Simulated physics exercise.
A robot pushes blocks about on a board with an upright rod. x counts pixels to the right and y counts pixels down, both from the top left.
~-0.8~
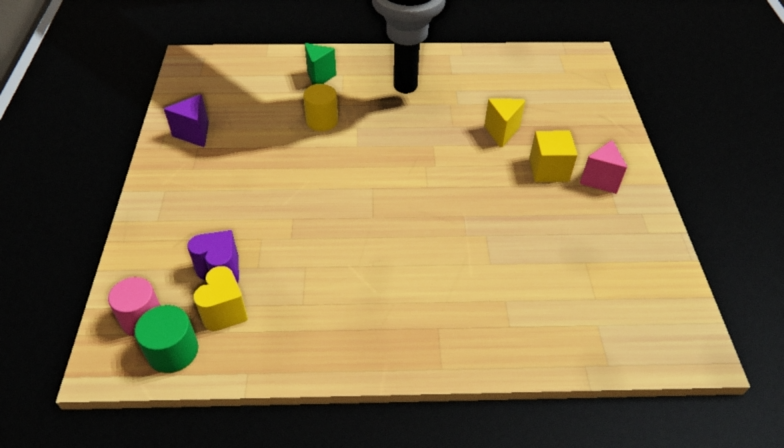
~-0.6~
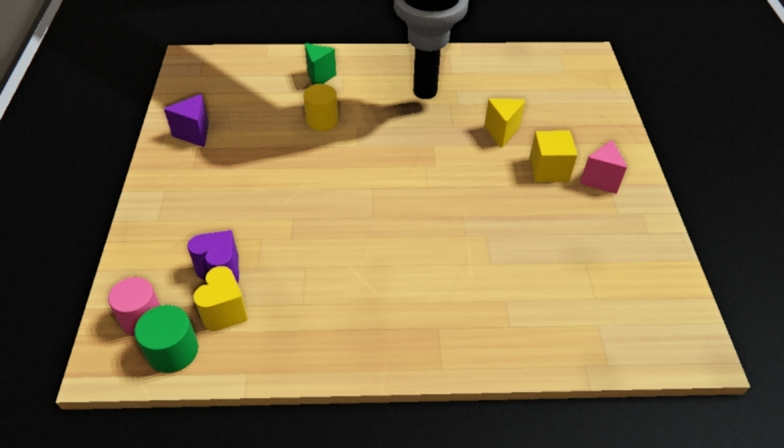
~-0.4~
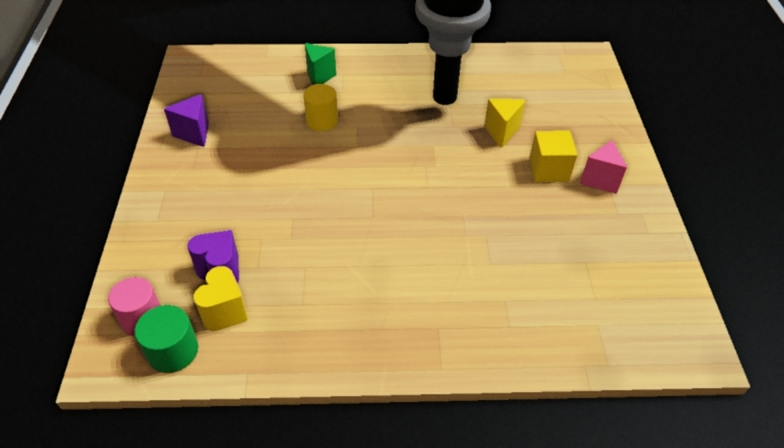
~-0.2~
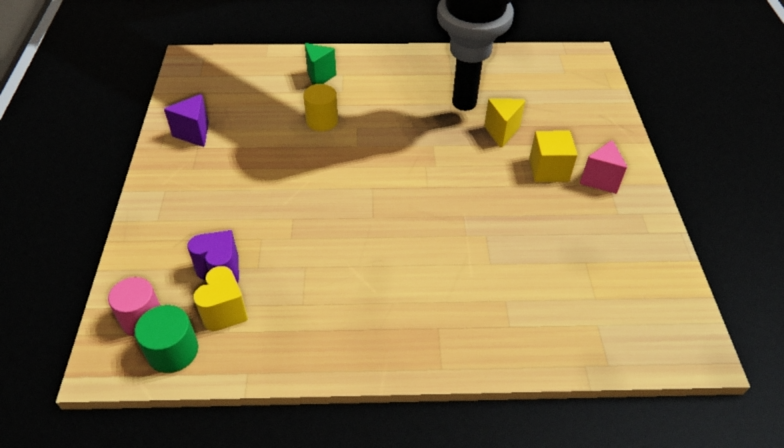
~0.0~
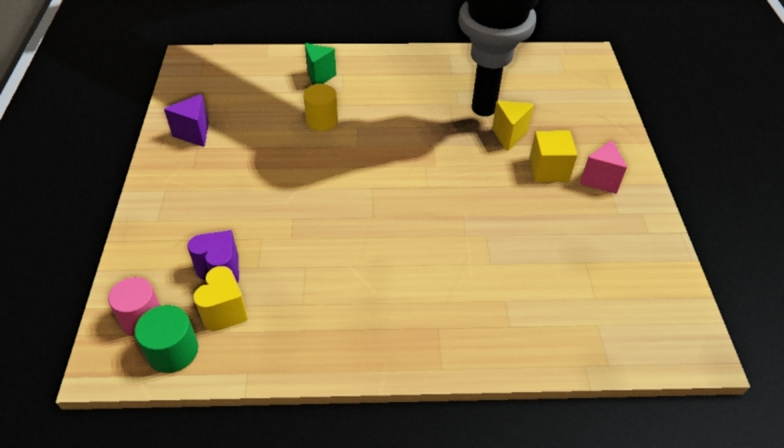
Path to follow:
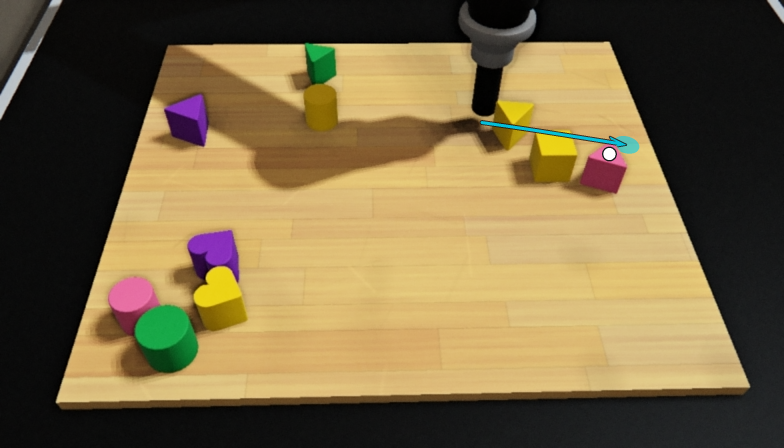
At the start, a dark upright rod stands near the top middle of a wooden board scattered with colourful blocks. The rod moves steadily right and slightly down toward the yellow three-sided block, then nudges it a little to the right, while the other blocks stay still.
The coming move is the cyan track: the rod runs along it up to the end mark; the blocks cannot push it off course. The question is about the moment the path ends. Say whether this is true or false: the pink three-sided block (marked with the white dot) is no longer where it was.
The claim does not hold.
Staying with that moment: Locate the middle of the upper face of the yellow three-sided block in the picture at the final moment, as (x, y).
Answer: (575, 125).
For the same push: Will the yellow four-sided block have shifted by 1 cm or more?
That would be a yes.
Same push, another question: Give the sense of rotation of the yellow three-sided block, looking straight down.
The answer is clockwise.
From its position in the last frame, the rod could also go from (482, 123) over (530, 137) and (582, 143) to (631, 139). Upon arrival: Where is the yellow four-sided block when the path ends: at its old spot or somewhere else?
It is shoved along.
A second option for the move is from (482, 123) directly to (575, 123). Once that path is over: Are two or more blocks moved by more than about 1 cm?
Answer: No.
The drawn path runs straight from (482, 123) to (626, 145); the dot is on the pink three-sided block.
On the path given first. One third of the way, rod at (532, 117); yellow three-sided block at (546, 122), turned 65° clockwise; yellow four-sided block at (558, 144).
Two thirds of the way, rod at (582, 125); yellow three-sided block at (576, 125); yellow four-sided block at (562, 149), turned 30° clockwise.
At the end, rod at (631, 132); yellow three-sided block at (575, 125), turned 125° clockwise; yellow four-sided block at (562, 149), turned 30° clockwise; pink three-sided block not moved.
